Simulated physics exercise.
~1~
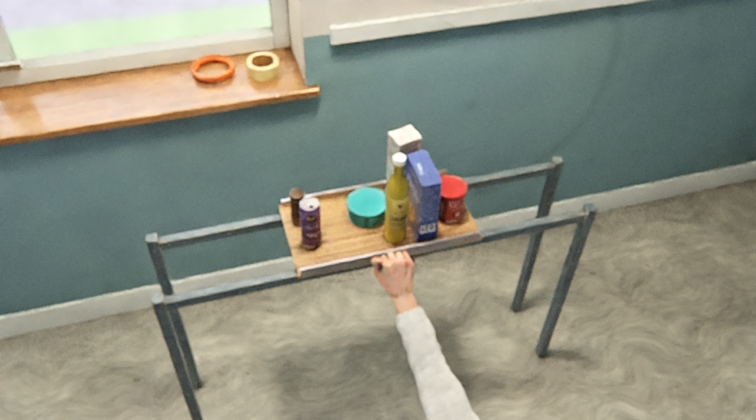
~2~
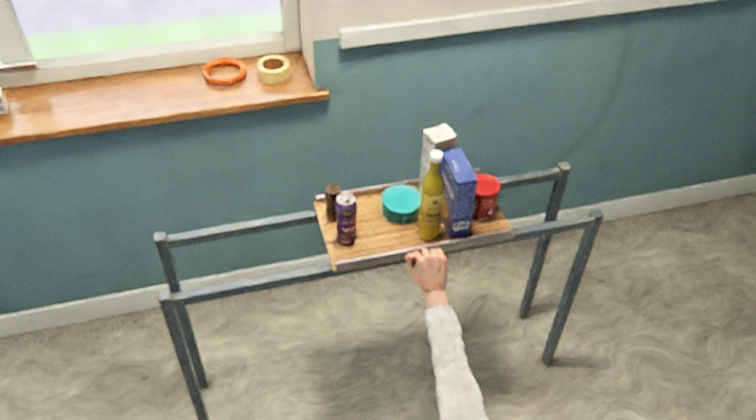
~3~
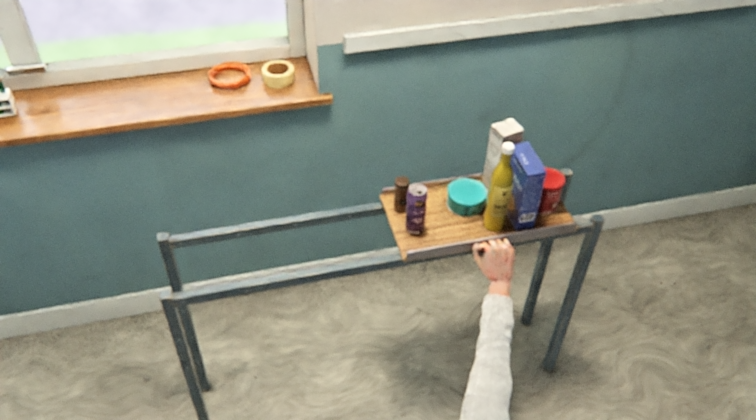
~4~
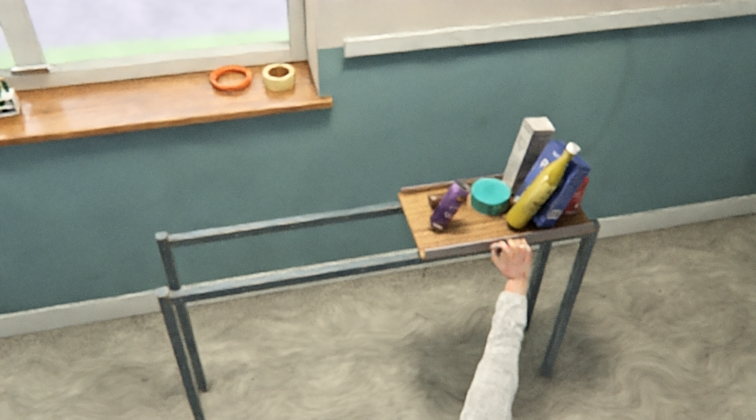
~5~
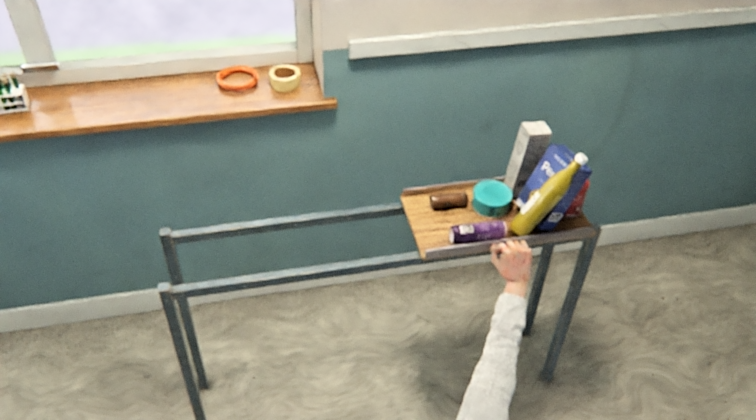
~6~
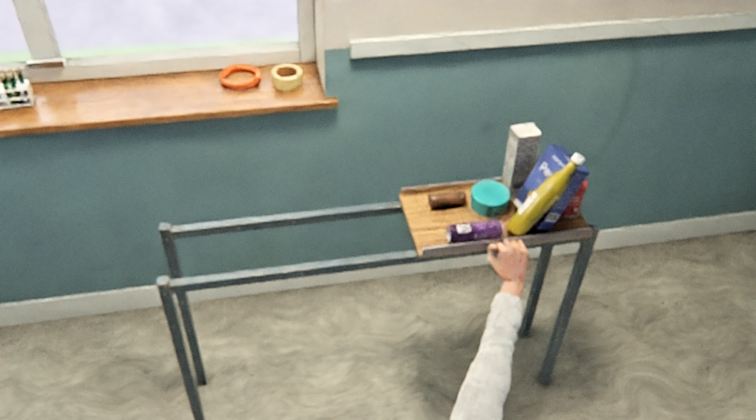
A hand sliding a loaded wooden tray right along metal rails until it stops, toppling two small containers and leaving others leaning.
